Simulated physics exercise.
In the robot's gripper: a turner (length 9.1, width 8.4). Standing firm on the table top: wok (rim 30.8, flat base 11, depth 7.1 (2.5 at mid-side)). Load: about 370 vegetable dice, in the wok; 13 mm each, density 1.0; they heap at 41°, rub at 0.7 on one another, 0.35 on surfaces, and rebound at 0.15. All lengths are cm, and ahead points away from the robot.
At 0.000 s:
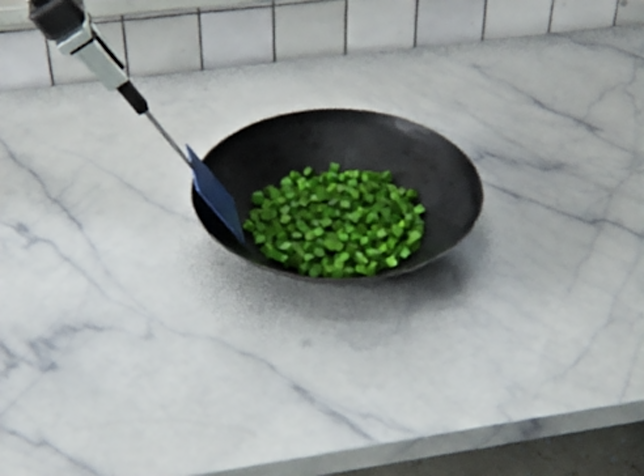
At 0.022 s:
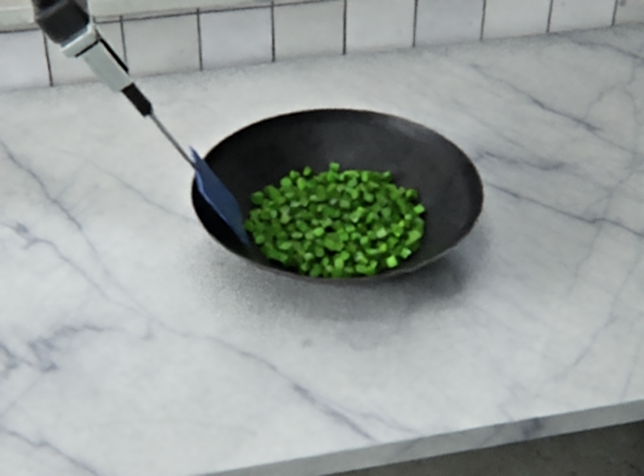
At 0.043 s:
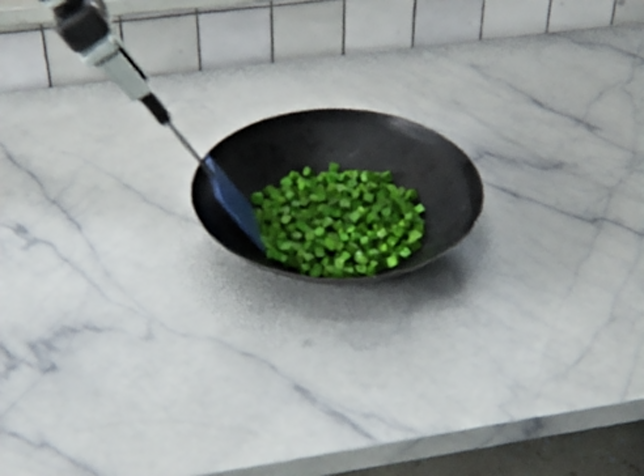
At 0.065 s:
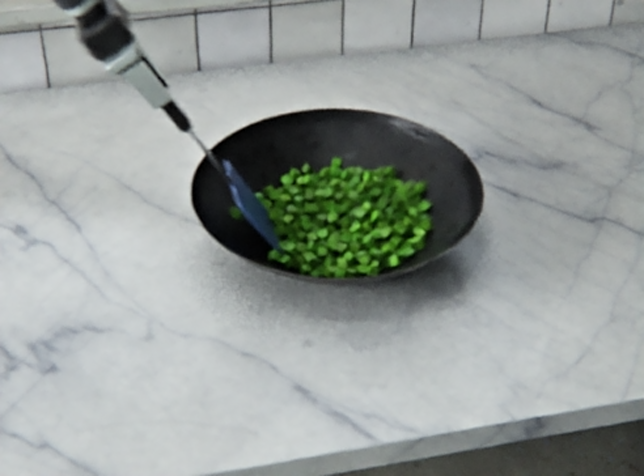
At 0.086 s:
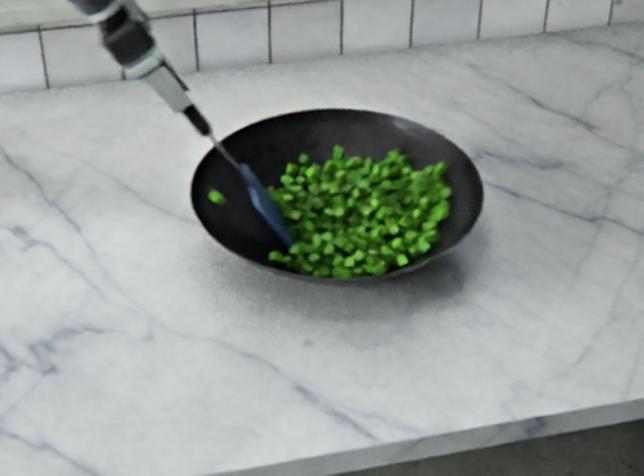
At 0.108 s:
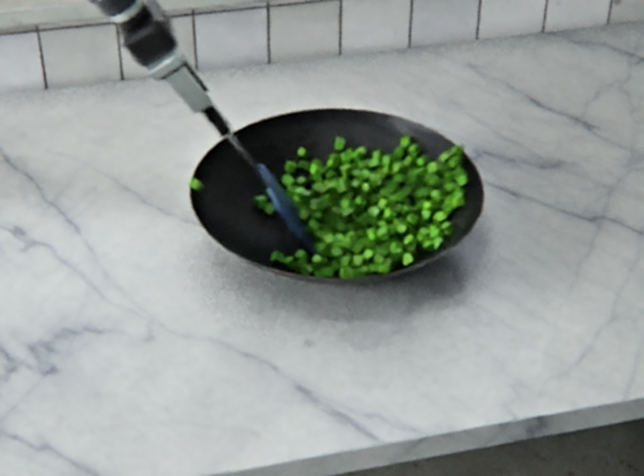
On a marble counter, a robot arm pushing green vegetable dice rightward across a dark wok with a blue turner, scattering some.
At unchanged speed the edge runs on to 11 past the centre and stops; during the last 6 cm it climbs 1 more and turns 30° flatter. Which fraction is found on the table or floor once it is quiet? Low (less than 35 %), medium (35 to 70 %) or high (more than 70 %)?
Answer: Medium; 35 to 70 % of the vegetable dice finish on the table or floor.
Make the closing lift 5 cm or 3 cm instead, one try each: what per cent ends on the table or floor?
About 55 and 55 per cent.
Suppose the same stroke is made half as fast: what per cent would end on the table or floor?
Then about 30 per cent.
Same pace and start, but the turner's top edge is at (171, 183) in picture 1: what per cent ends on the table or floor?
Some 50 per cent.
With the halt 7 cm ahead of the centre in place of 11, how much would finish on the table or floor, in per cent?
Then about 20 per cent.
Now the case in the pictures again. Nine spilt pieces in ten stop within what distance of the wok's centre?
Roughly 40 cm.
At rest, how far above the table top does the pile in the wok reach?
Some 7.0 cm.
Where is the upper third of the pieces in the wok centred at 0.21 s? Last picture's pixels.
Near (444, 175).
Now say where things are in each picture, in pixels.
Turner top edge at (192, 166), sloping 60°; upper third of the load around (337, 216), from x 250 to 420, top at y 170; 370 in the wok, in the first frame.
Turner top edge at (196, 168), sloping 60°; upper third of the load around (338, 216), from x 250 to 420, top at y 170, in the second frame.
Turner top edge at (213, 176), sloping 60°; upper third of the load around (338, 215), from x 255 to 420, top at y 170, in the third frame.
Turner top edge at (232, 182), sloping 60°; upper third of the load around (345, 210), from x 235 to 425, top at y 165, in the fourth frame.
Turner top edge at (250, 185), sloping 60°; upper third of the load around (371, 202), from x 215 to 445, top at y 155, in the fifth frame.
Turner top edge at (269, 186), sloping 60°; upper third of the load around (396, 191), from x 195 to 465, top at y 140; 370 in the wok, in the sixth frame.
By 0.16 s, sloping 60°, highest piece 13 above the table; 363 in the wok, 7 on the blade or in flight.
By 0.21 s, sloping 51°, highest piece 13 above the table; 344 in the wok, 26 on the blade or in flight.
By 0.44 s, sloping 30°, highest piece 8 above the table; 171 in the wok, 123 on the table or floor, 76 on the blade or in flight.
By 1.49 s, sloping 30°, highest piece 8 above the table; 199 on the table or floor, 171 in the wok.
Final count, 199 on the table or floor, 171 in the wok. That is 54 % on the table or floor.
